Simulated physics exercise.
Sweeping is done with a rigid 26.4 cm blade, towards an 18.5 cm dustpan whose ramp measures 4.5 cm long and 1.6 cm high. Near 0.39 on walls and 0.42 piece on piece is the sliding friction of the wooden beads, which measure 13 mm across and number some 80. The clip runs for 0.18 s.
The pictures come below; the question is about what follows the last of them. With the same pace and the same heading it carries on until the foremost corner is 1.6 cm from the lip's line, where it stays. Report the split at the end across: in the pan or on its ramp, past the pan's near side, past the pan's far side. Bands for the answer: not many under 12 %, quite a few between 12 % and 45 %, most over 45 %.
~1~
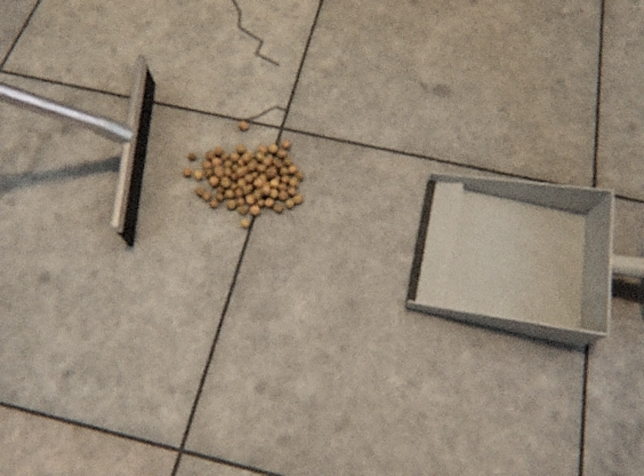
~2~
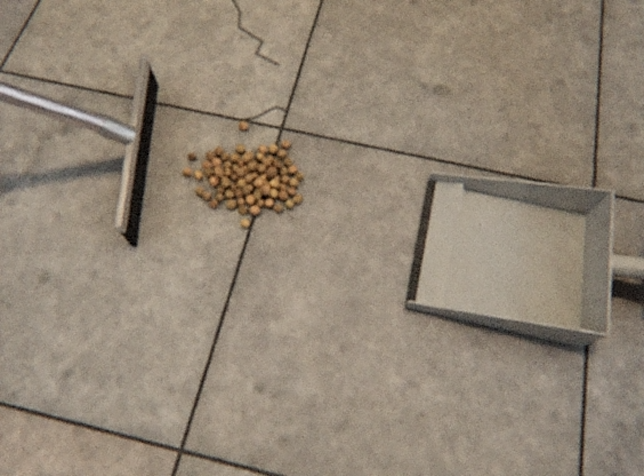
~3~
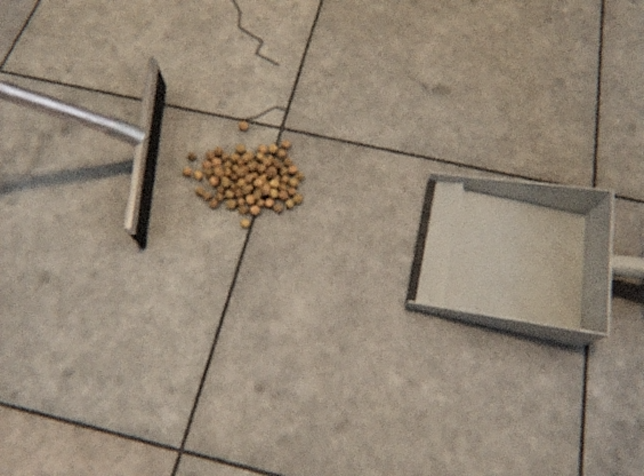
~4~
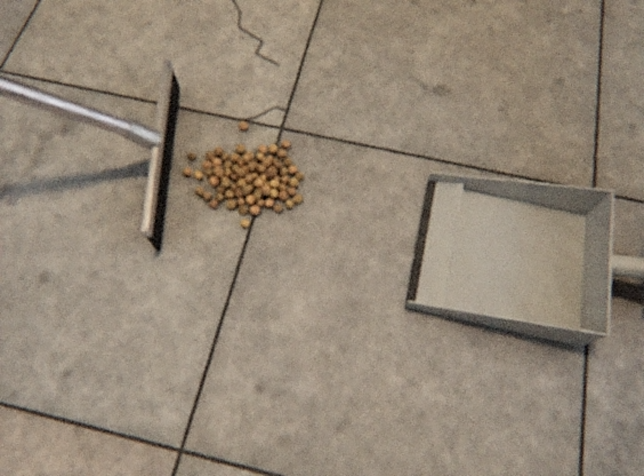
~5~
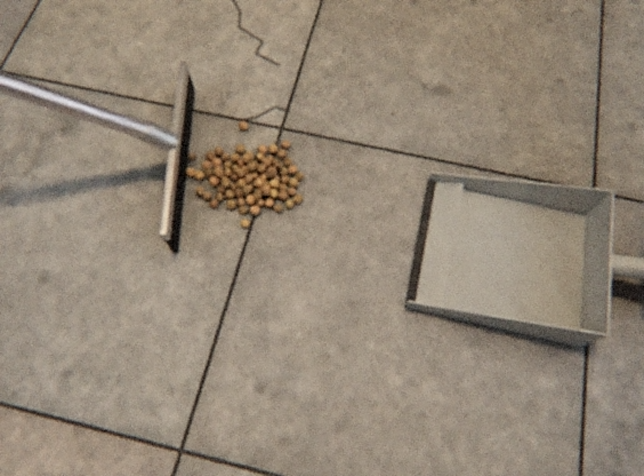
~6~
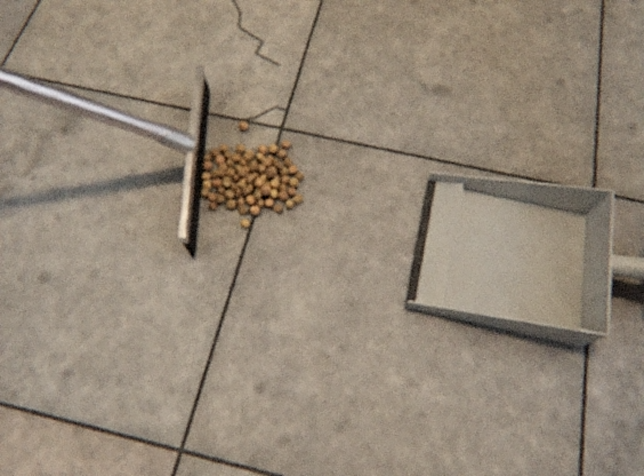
Pan: Quite a few; near side: Not many; far side: Quite a few.
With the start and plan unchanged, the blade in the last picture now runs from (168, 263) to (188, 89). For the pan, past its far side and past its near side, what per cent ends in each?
Final per cent - pan 10, far 30, near 5.
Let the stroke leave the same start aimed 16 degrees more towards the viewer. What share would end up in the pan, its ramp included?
15 %.
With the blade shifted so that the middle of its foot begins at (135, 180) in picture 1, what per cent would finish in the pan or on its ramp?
Estimate: Near 15 %.
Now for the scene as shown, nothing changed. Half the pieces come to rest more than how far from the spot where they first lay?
Median: Approx. 26 cm.
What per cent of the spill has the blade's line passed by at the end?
Estimate: About 0 %.
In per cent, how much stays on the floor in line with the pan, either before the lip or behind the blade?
About 40 per cent.
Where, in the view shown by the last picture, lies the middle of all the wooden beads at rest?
Approximately (428, 191) in the last picture.
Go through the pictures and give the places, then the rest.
The first frame shows blade from (117, 228) to (143, 62), moved 0.0 cm, 0 of the pieces shifted so far; middle of the pieces at (249, 179); pan at (514, 262).
The second frame shows blade from (121, 228) to (146, 63), moved 0.4 cm, 0 of the pieces shifted so far; middle of the pieces at (249, 179).
The third frame shows blade from (130, 230) to (154, 64), moved 1.7 cm, 0 of the pieces shifted so far; middle of the pieces at (249, 179).
The fourth frame shows blade from (147, 233) to (169, 66), moved 3.8 cm, 0 of the pieces shifted so far; middle of the pieces at (249, 179).
The fifth frame shows blade from (165, 236) to (185, 68), moved 6.1 cm, 1 of the pieces shifted so far; middle of the pieces at (249, 179).
The sixth frame shows blade from (184, 239) to (201, 71), moved 8.5 cm, 12 of the pieces shifted so far; middle of the pieces at (254, 176); pan at (514, 262).
Then, 0.21 s after the last picture, middle of the blade 18 cm from the lip; 0 % over the lip, far side 25 %, near side 0 %.
Then, 0.35 s after the last picture, middle of the blade 9 cm from the lip; 0 % over the lip, far side 35 %, near side 0 %.
Then, 0.62 s after the last picture, middle of the blade 5 cm from the lip; 25 % over the lip, far side 40 %, near side 0 %.
In the end, pan 15 %, near side 0 %, far side 40 %, in front of the lip or behind the blade 40 %.
